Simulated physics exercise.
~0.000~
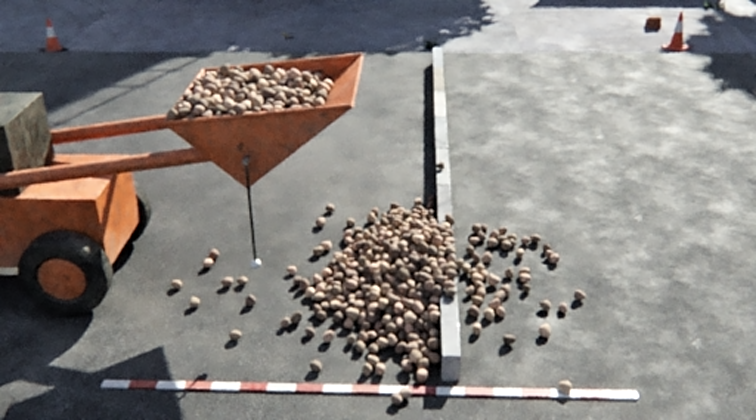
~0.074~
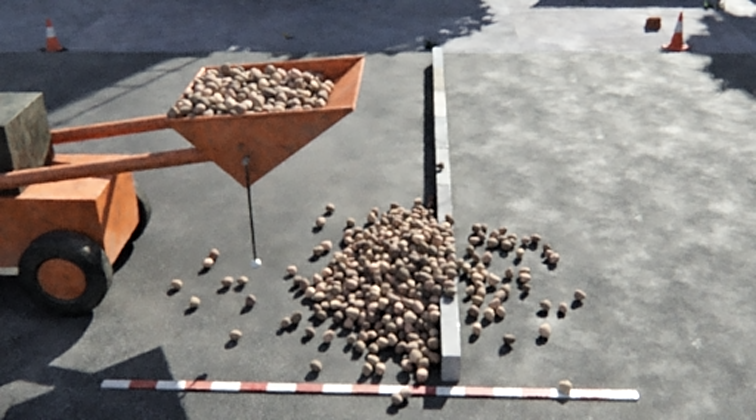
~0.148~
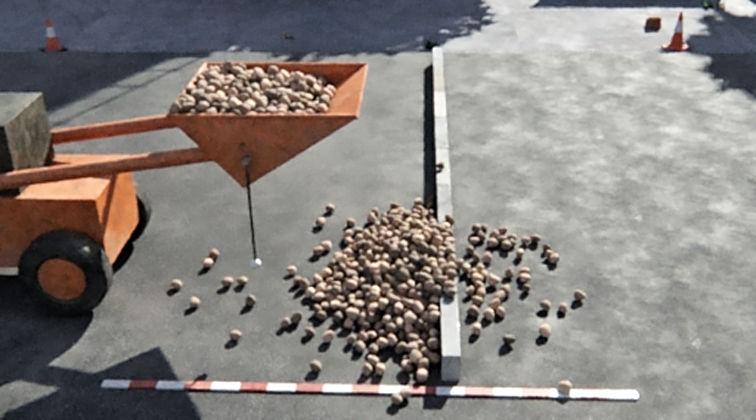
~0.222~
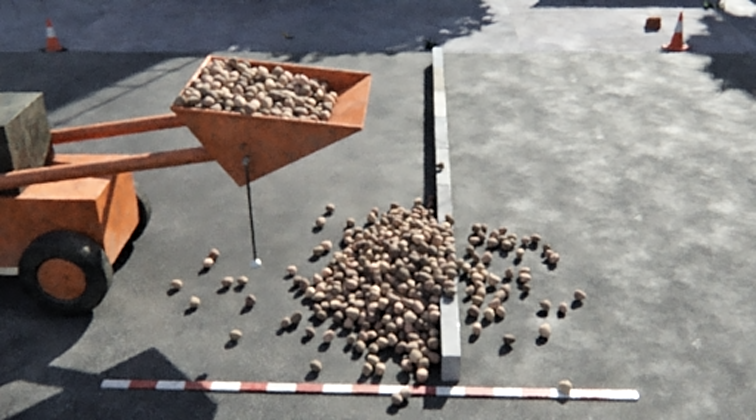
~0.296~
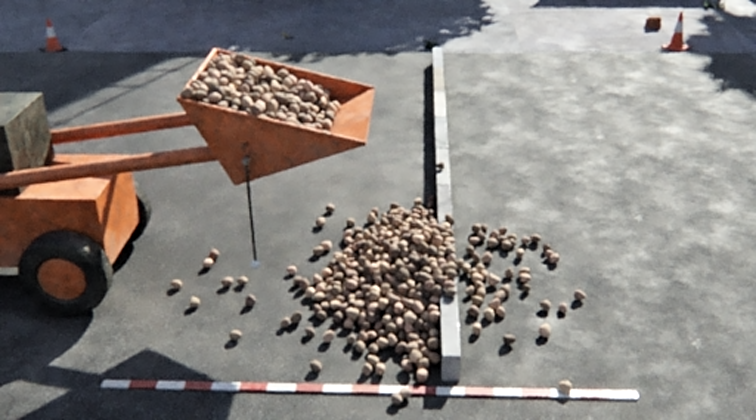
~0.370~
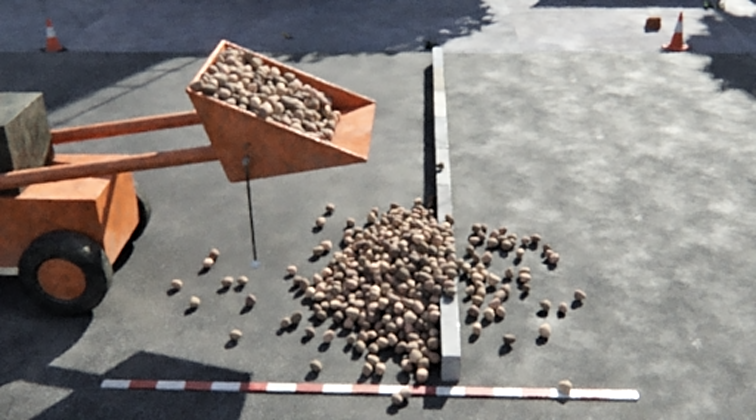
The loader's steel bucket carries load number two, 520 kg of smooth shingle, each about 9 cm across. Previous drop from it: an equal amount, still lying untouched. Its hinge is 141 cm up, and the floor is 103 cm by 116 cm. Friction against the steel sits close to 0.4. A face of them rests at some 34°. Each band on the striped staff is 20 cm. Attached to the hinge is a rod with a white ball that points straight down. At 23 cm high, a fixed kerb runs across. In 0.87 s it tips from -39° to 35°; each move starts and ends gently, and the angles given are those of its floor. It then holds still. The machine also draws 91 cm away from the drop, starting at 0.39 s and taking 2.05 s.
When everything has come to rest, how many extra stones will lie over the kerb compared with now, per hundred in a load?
About 1 per hundred.
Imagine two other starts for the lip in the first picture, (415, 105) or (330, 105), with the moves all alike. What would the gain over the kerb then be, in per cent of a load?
Roughly 25 and 0 per cent, in that order.
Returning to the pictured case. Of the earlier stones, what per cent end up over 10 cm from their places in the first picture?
Near 10 per cent, I reckon.
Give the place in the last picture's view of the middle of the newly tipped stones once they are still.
In the last view, somewhere near (355, 266).
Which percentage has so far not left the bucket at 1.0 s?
It holds some 65 percent.
After 0.6 s the floor is at 23°; in per cent of one load, 100 in the bucket, 93 on this side of the kerb, 8 over the kerb; the foremost stones are at (554, 283).
After 1.0 s the floor is at 35°; in per cent of one load, 66 in the bucket, 127 on this side of the kerb, 8 over the kerb; the foremost stones are at (554, 283).
After 2.9 s the floor is at 35°; in per cent of one load, 0 in the bucket, 191 on this side of the kerb, 9 over the kerb; the foremost stones are at (554, 283).
After 5.6 s the floor is at 35°; in per cent of one load, 0 in the bucket, 191 on this side of the kerb, 9 over the kerb; the foremost stones are at (554, 283). Net gain over the kerb, 1.
